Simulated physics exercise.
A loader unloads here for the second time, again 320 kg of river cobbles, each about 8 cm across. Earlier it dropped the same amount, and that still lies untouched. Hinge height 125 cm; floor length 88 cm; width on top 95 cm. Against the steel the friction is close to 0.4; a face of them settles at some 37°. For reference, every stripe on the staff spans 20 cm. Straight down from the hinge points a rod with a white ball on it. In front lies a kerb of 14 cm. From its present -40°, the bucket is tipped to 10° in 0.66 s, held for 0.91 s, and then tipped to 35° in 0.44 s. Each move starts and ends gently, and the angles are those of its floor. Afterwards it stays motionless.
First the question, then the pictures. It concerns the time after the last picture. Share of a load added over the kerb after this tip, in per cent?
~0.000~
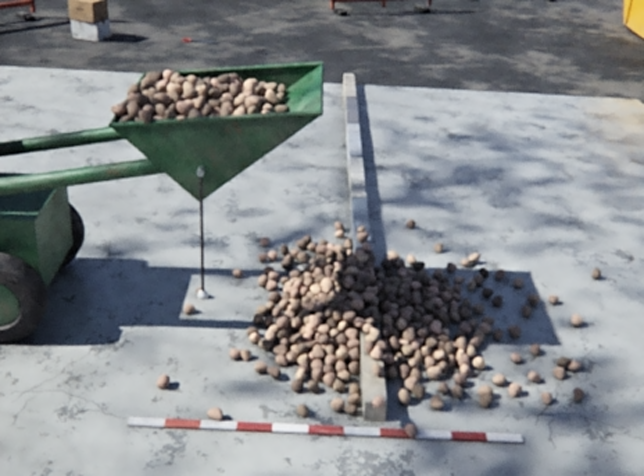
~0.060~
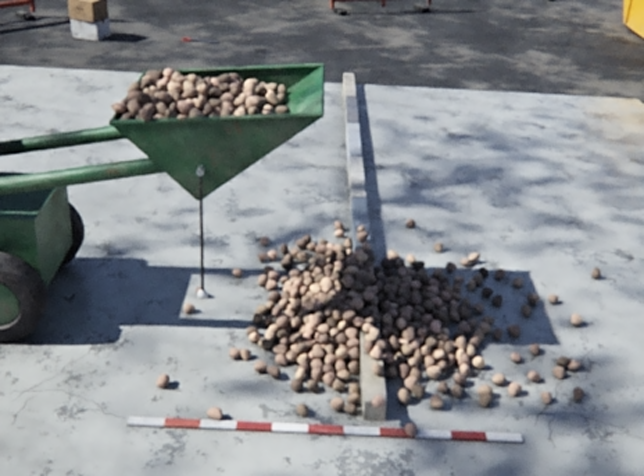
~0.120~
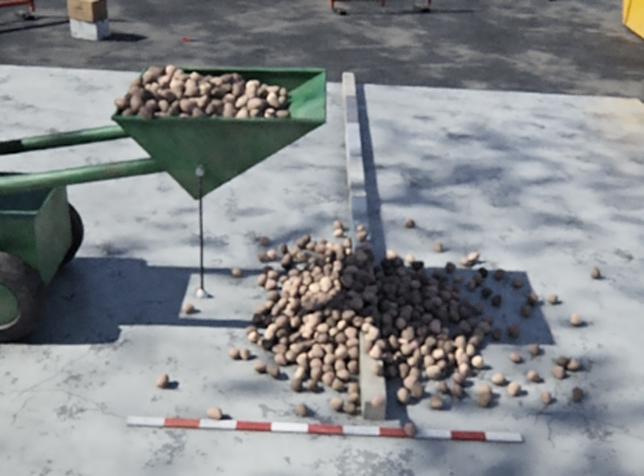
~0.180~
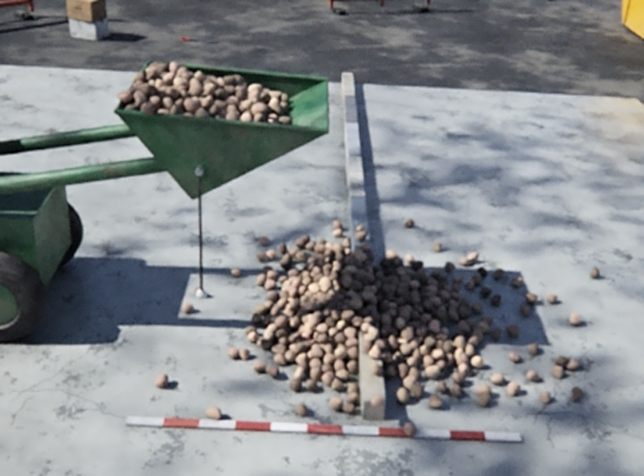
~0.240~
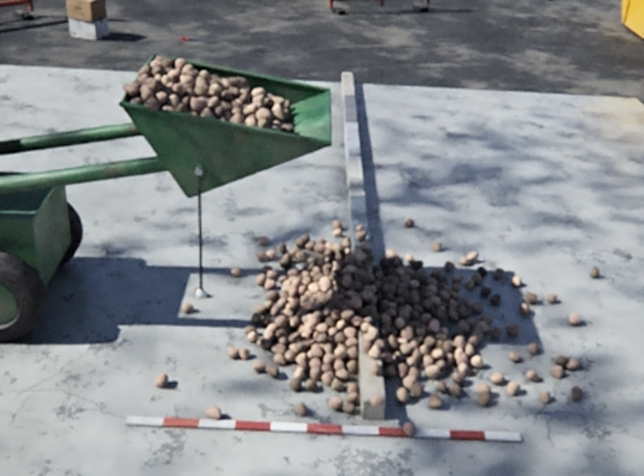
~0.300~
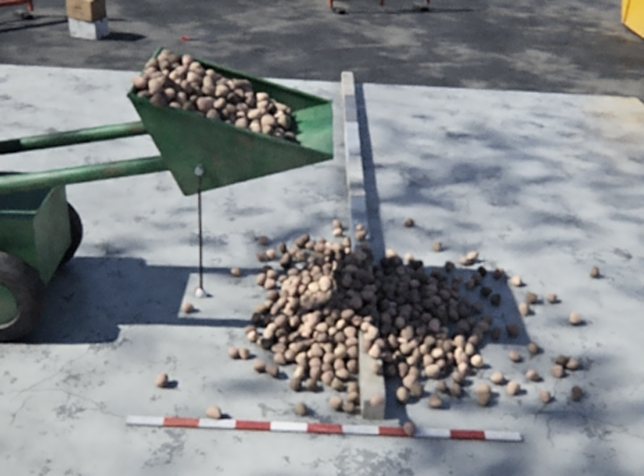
Some 37 %.
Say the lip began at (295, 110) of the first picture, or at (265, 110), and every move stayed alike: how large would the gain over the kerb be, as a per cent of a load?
Near 20 per cent from the first place, 5 from the second.
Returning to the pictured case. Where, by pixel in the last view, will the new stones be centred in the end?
Their middle is at about (350, 296).
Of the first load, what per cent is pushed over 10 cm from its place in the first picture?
Close to 5 per cent.
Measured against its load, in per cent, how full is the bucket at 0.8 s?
Near 100 per cent of the load is held.
After 0.5 s the floor is at 3°; in per cent of one load, 100 in the bucket, 60 on this side of the kerb, 41 over the kerb; the foremost stones are at (579, 329).
After 0.8 s the floor is at 10°; in per cent of one load, 100 in the bucket, 60 on this side of the kerb, 41 over the kerb; the foremost stones are at (579, 329).
After 2.5 s the floor is at 35°; in per cent of one load, 18 in the bucket, 118 on this side of the kerb, 65 over the kerb; the foremost stones are at (579, 329).
After 4.9 s the floor is at 35°; in per cent of one load, 0 in the bucket, 123 on this side of the kerb, 78 over the kerb; the foremost stones are at (579, 329). Net gain over the kerb, 37.
